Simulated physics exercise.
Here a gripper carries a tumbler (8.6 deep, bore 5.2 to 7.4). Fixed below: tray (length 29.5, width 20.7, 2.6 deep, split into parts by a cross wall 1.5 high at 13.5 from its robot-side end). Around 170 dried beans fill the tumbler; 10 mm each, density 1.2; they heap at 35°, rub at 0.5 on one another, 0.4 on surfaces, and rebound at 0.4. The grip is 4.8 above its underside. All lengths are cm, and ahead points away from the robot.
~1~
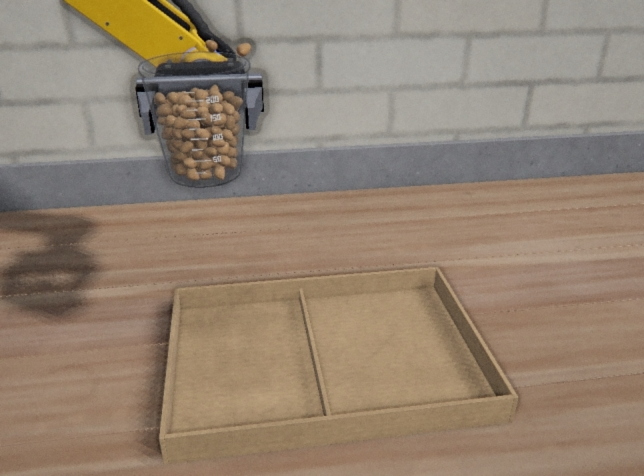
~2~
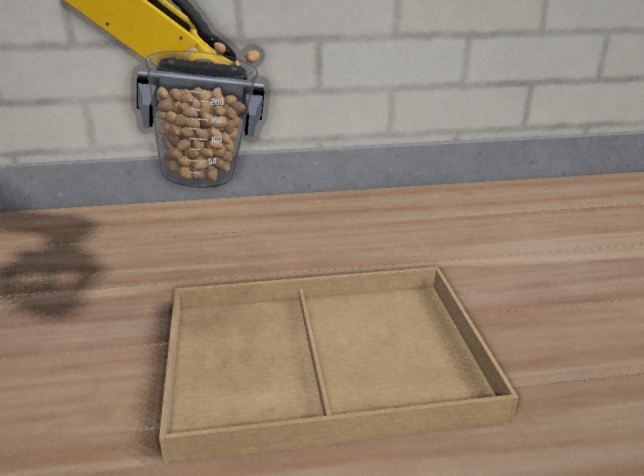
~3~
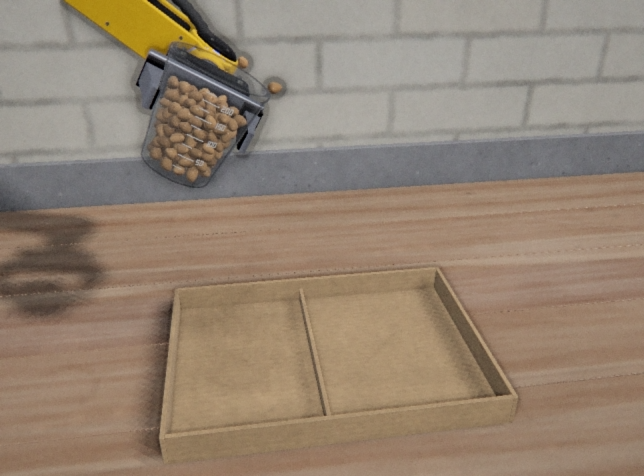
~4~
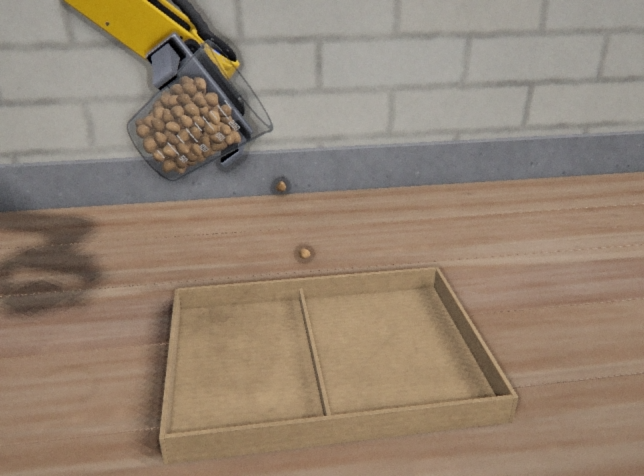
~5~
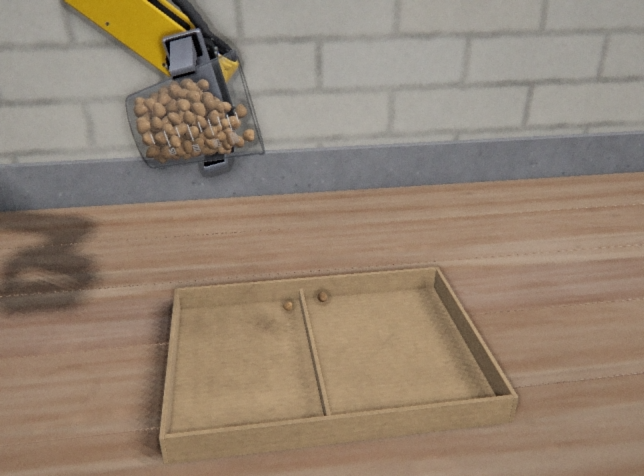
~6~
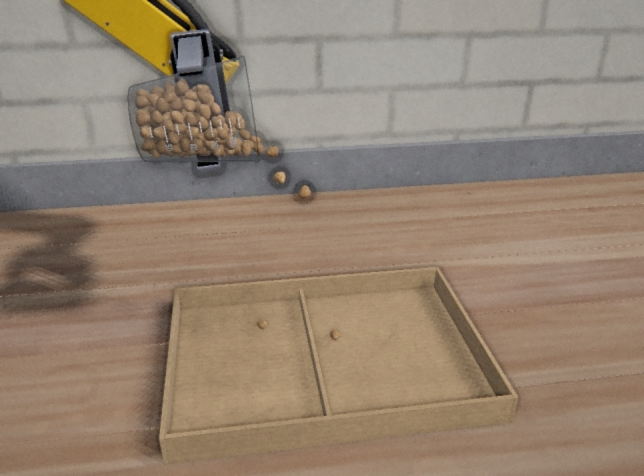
To begin with, a yellow robot arm holds a clear tumbler heaped with small brown beans near a divided tan tray on a wooden table. The arm tips the tumbler to the right until it lies nearly sideways; two beans drop into separate tray compartments, then a few more leave the rim.
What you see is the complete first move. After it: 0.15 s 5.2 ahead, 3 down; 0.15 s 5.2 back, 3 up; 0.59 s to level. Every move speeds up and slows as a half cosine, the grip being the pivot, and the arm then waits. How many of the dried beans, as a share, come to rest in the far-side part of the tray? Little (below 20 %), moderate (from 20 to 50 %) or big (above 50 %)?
A moderate share, from 20 to 50 %, ends in the far-side part of the tray.
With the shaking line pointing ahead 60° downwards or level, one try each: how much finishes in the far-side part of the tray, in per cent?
About 15 and 70 per cent.
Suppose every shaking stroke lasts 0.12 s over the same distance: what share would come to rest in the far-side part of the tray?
Then about 50 per cent.
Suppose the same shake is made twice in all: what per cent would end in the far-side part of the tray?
Then about 50 per cent.
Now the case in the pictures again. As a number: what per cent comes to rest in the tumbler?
Some 45 per cent.
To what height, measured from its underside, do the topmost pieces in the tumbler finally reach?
About 5.0 cm.
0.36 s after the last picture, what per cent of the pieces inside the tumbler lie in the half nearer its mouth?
Some 55 per cent.
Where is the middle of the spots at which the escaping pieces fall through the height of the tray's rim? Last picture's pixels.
Near (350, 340).
Then, 0.36 s on, tilted 83° forward, highest piece 25 above the table; 79 in the tumbler, 26 in the far-side part, 1 in the robot-side part, 68 in flight or on a rim.
Then, 0.71 s on, tilted 18° forward, highest piece 28 above the table; 78 in the tumbler, 65 in the far-side part, 30 in the robot-side part, 1 on the table or floor.
Then, 1.09 s on, level, highest piece 26 above the table; 78 in the tumbler, 65 in the far-side part, 30 in the robot-side part, 1 on the table or floor.
Then, 2.14 s on, level, highest piece 26 above the table; 78 in the tumbler, 65 in the far-side part, 30 in the robot-side part, 1 on the table or floor.
In the end, 78 in the tumbler, 65 in the far-side part, 30 in the robot-side part, 1 on the table or floor. That is 37 % in the far-side part of the tray.
